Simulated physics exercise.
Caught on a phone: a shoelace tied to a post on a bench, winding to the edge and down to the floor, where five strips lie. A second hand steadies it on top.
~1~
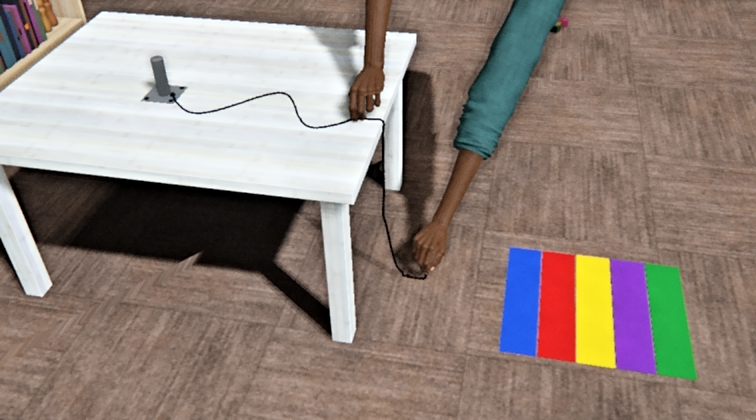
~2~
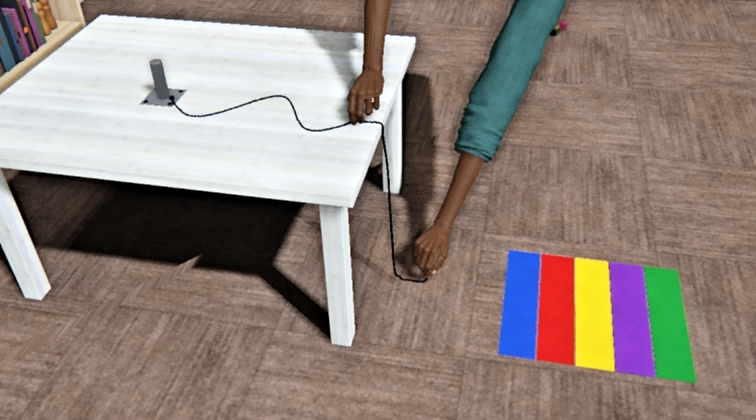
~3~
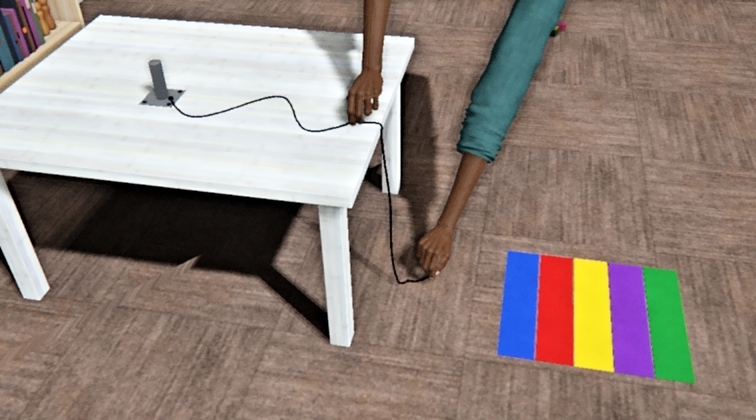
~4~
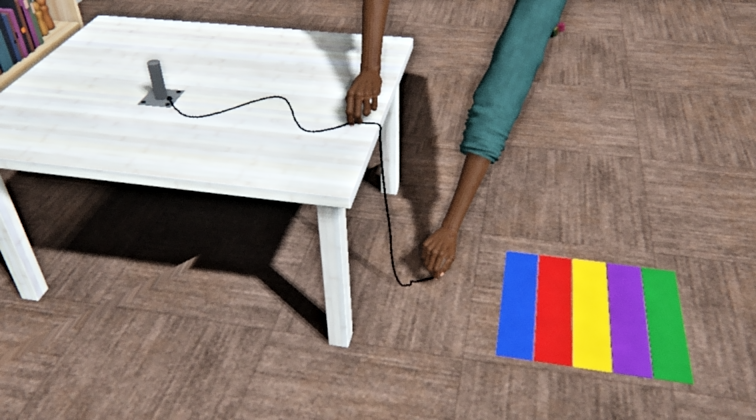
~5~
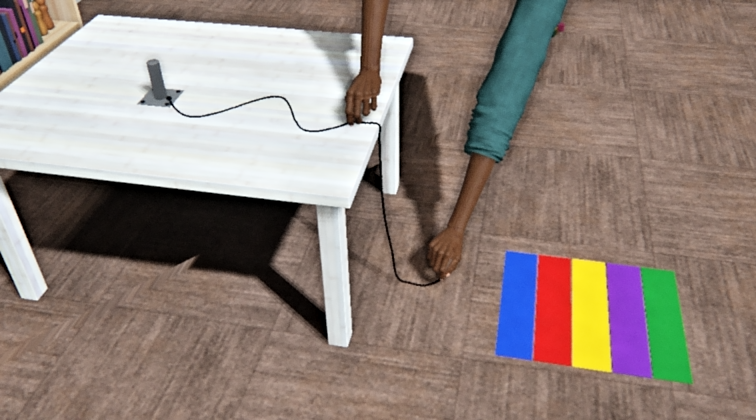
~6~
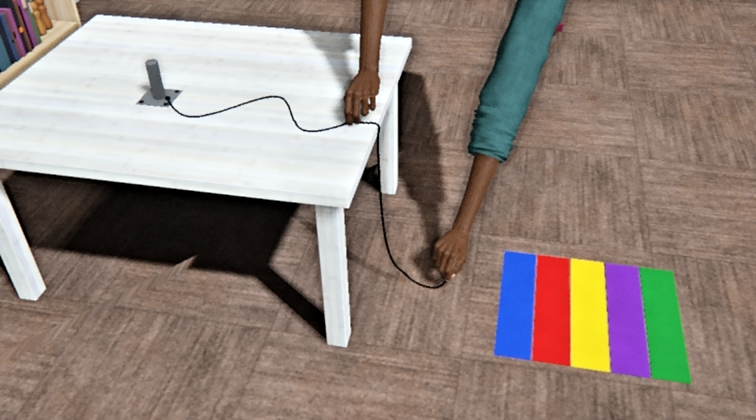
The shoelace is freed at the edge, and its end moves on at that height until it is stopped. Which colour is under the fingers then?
The end stops over the purple strip.
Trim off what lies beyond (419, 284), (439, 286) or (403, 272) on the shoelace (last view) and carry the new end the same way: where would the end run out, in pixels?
The places are (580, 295), (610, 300) and (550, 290).
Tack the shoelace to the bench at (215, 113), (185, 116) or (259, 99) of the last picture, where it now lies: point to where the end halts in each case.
Try by try, around (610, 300), (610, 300) and (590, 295).
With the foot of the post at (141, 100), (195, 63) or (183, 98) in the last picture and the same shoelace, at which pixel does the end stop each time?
The places are (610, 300), (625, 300) and (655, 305).
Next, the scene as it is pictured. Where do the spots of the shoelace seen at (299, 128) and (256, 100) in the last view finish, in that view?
About (369, 117), and the other about (280, 109).
Soon after, end near (563, 292); over red.
After that, end near (605, 297); over yellow.
At the stop, end near (629, 300); over purple. It gets as far as the purple strip.
